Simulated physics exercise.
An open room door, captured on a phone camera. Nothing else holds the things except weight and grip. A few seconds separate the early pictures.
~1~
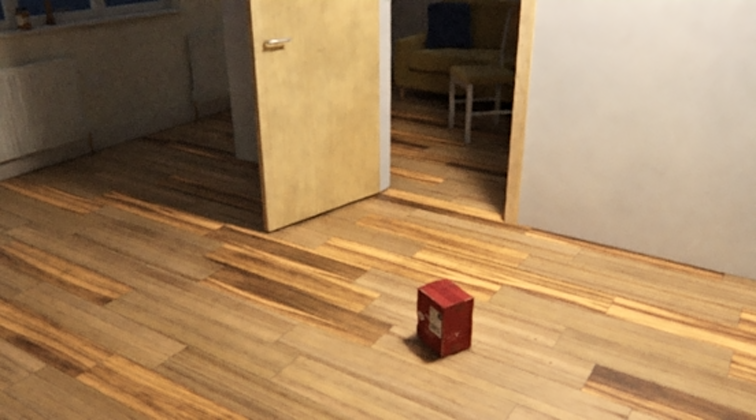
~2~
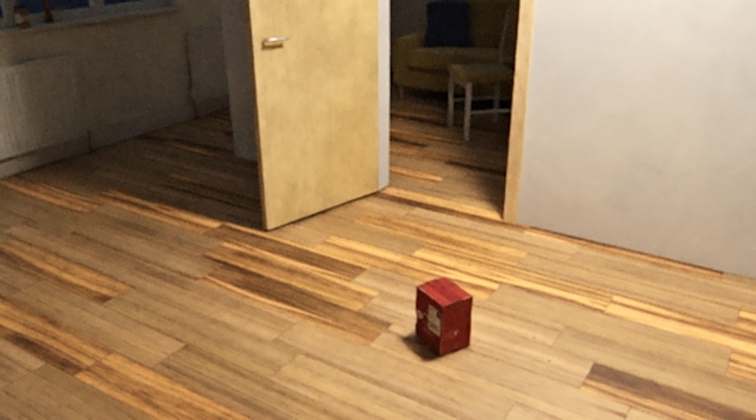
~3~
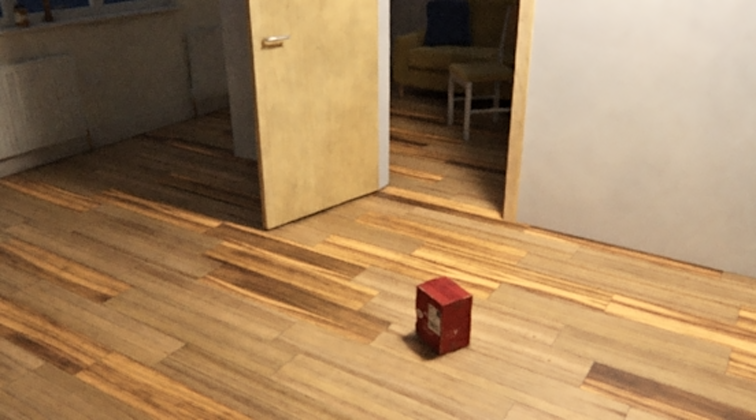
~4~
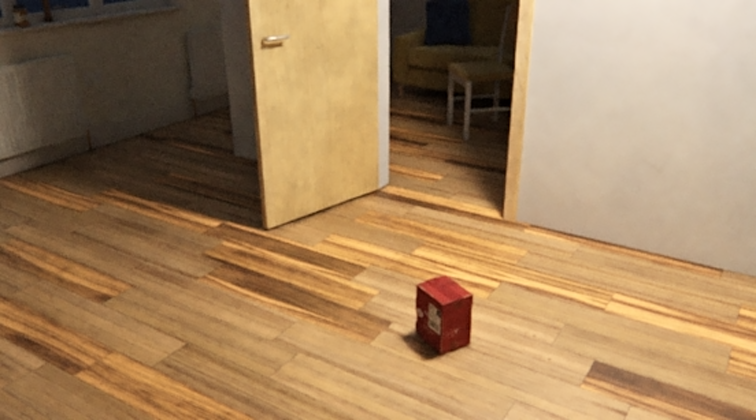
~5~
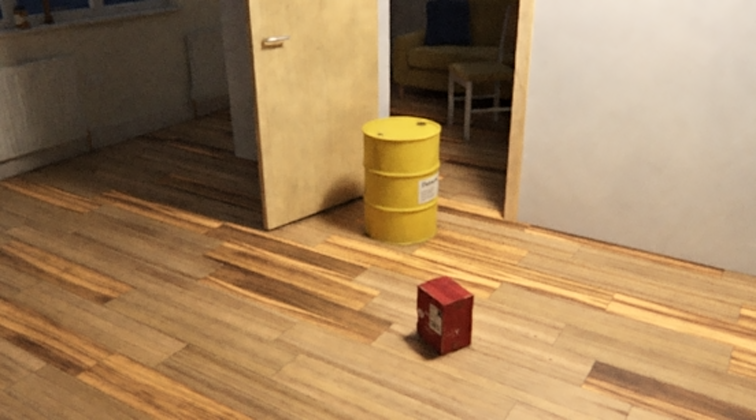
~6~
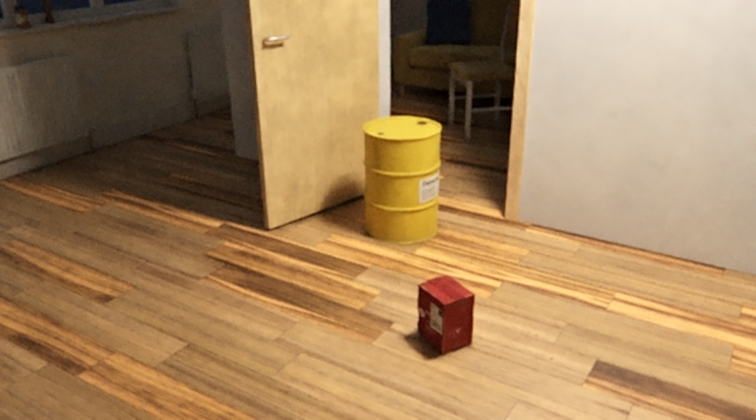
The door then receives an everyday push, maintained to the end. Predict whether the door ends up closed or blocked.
The push fails.
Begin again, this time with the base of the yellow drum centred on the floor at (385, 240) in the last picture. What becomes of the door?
Then it gets caught partway.
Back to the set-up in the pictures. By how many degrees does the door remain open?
Some 65°.
Then, 0.60 s on from there, door at 89°.
Then, 0.90 s on from there, door at 75°.
In the end, door at 67°; both unmoved. At the end, from the last picture's camera, yellow drum near (402, 179).
